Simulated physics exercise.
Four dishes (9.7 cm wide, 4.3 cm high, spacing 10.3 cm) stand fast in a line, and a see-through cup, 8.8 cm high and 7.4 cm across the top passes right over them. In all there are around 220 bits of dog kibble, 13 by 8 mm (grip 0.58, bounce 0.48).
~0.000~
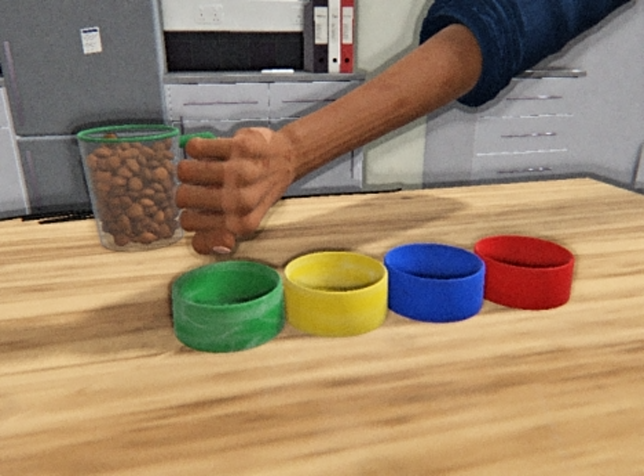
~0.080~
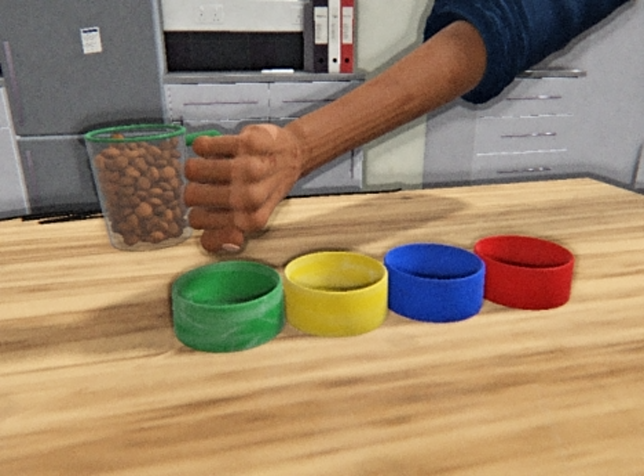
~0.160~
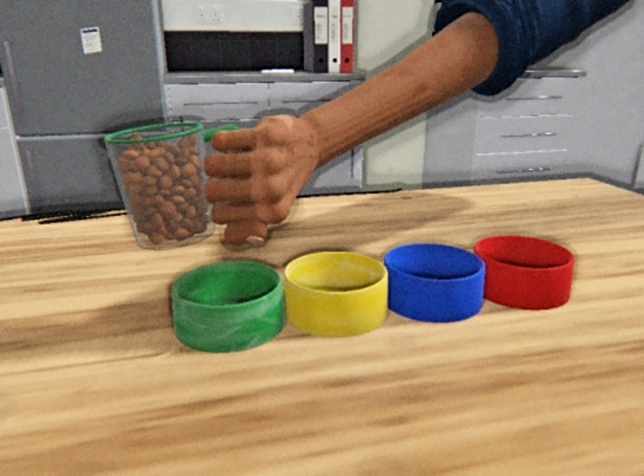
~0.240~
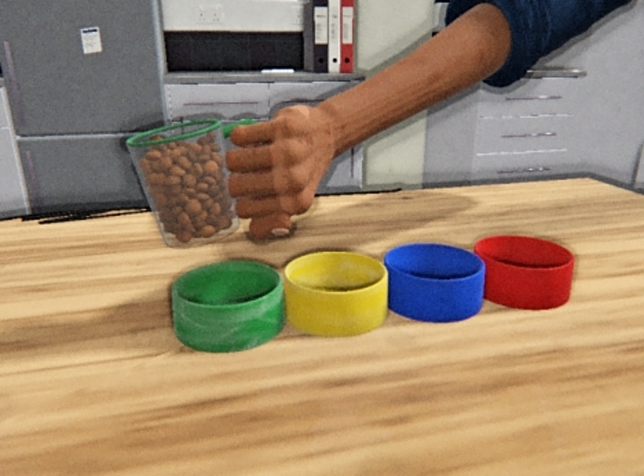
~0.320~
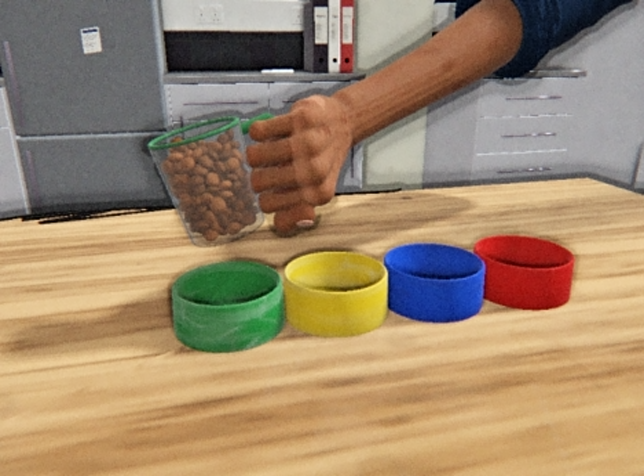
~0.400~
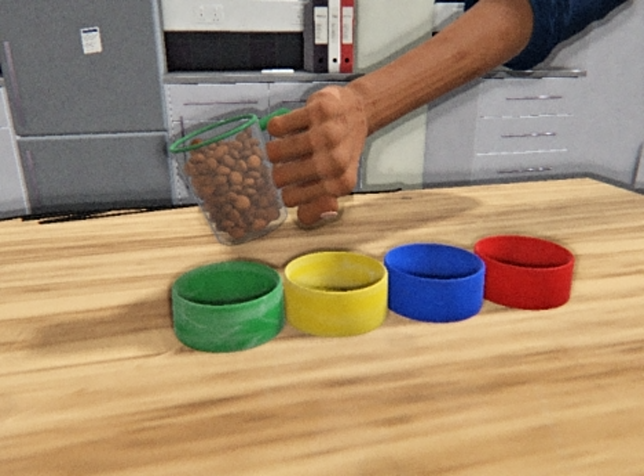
A hand holding a clear cup of brown kibble moves it rightward above a wooden table, gradually tilting its rim to the left, behind a row of green, yellow, blue and red dishes that stay still.
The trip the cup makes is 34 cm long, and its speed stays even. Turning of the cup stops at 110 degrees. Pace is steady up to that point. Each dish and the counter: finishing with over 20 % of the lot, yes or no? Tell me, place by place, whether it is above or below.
Red: Below the mark; blue: Above the mark; green: Below the mark; yellow: Below the mark; counter: Below the mark.
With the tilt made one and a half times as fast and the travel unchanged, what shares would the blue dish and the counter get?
Result: Blue dish 90, counter 0.
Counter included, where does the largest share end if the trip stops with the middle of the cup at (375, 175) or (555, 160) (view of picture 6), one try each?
Try 1 - yellow; try 2 - red.
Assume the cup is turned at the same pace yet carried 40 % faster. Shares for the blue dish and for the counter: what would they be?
Shares - blue 100, counter 0.
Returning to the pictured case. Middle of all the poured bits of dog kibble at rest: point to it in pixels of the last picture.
Once everything settles, the centre is around (436, 278).
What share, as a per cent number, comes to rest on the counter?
0 %.
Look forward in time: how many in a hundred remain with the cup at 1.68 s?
I'd estimate some 95 per cent of the load.
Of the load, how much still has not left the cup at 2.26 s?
Around 50 in a hundred.
Then, at 1.17 s, tilt 61 degrees; cup holds 100 %.
Then, at 1.68 s, tilt 90 degrees; cup holds 95 %, blue 5 %.
After 2.26 s, tilt 110 degrees; cup holds 50 %, blue 50 %.
In the end, at 4.1 s, red 0 %, blue 95 %, green 0 %, yellow 0 %, counter 0 %, cup 5 %.
